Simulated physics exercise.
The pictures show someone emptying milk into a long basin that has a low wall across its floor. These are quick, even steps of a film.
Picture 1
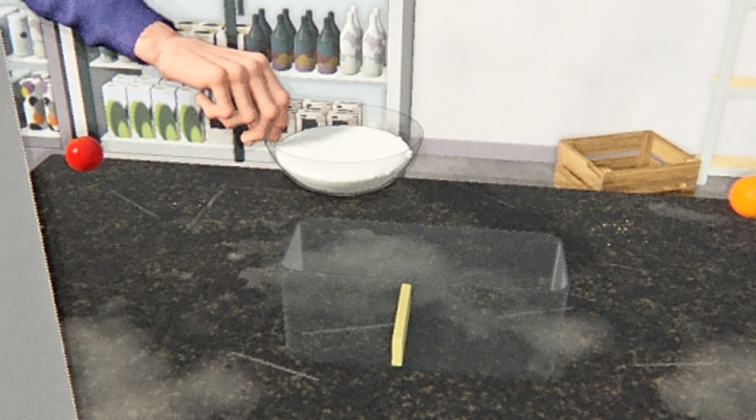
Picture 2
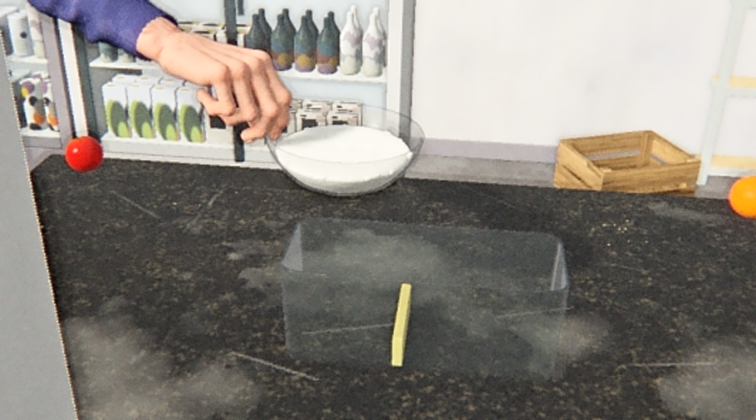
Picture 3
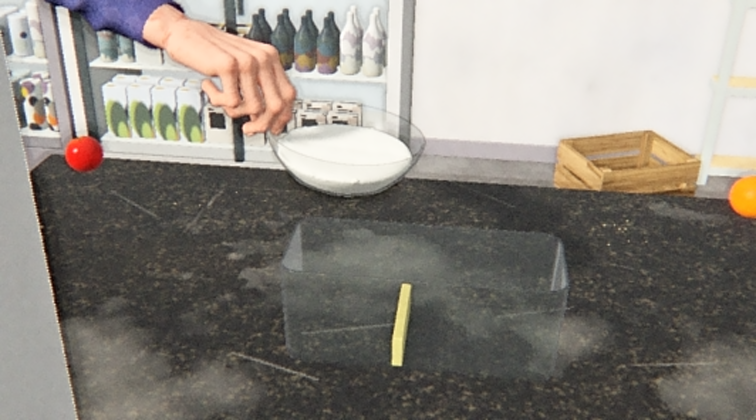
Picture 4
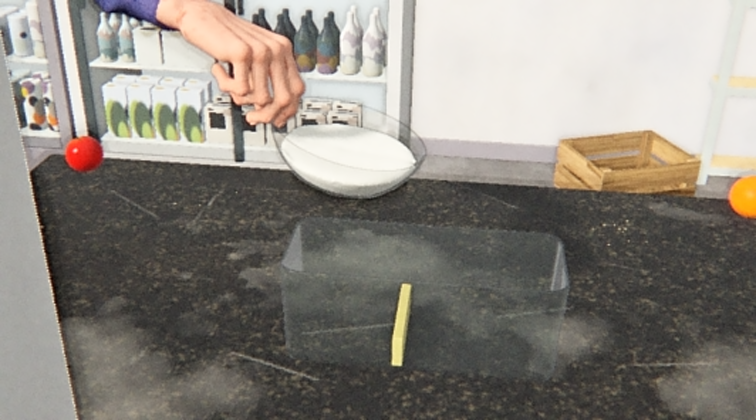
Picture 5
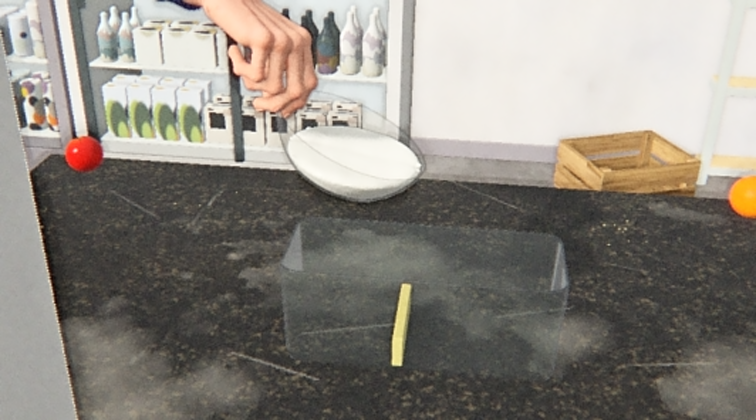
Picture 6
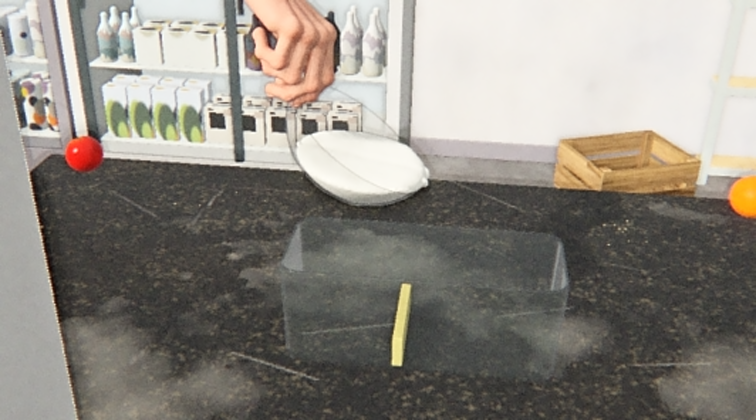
The clip opens with a hand holding the left rim of a clear bowl of white milk behind a long, see-through basin with a low yellow wall across its floor. The hand lifts and moves right, slowly at first, tilting the bowl further rightward until the milk reaches its lowered right edge.
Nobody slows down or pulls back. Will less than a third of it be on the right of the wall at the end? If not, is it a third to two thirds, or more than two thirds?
I reckon what ends right of the wall tops two thirds.
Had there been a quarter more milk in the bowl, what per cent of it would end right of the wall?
Close to 80 per cent, more or less.
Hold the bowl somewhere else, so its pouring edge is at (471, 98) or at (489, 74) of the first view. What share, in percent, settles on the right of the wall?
It comes out at around 80 percent and then around 75 percent.
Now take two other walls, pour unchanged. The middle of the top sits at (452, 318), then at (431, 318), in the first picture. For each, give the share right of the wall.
It works out to around 35 per cent for the first and around 60 per cent for the second.
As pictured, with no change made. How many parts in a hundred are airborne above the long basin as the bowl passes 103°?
Share out of both vessels: Approx. 5 %.
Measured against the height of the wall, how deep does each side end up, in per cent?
10 per cent for the left part, 50 for the right.
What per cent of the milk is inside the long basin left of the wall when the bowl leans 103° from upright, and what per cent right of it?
Near 10 in a hundred left, near 85 in a hundred right.
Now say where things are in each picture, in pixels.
The first picture shows tilt 0°; pouring edge (422, 137); surface from (278, 144) to (413, 153); the long basin's rim runs from (290, 243) to (564, 264); the wall's top is at (403, 311).
The second picture shows tilt 2°; pouring edge (423, 140); surface from (279, 143) to (413, 153).
The third picture shows tilt 6°; pouring edge (424, 146); surface from (280, 140) to (414, 156).
The fourth picture shows tilt 14°; pouring edge (425, 156); surface from (283, 138) to (416, 160).
The fifth picture shows tilt 24°; pouring edge (424, 169); surface from (289, 137) to (421, 164).
The sixth picture shows tilt 35°; pouring edge (420, 183); surface from (298, 142) to (405, 164); 5 per cent is over the edge.
A moment on, the bowl is tipped right over and 0 per cent is still to pour, 8 is left of the wall and 87 right of it.
Next, the bowl is tipped right over and 0 per cent is still to pour, 13 is left of the wall and 82 right of it.
Then the bowl is tipped right over and 0 per cent is still to pour, 16 is left of the wall and 82 right of it.
Later the bowl is tipped right over and 0 per cent is still to pour, 16 is left of the wall and 82 right of it.
In the end 16 per cent lies left of the wall, 82 right of it and 2 outside.
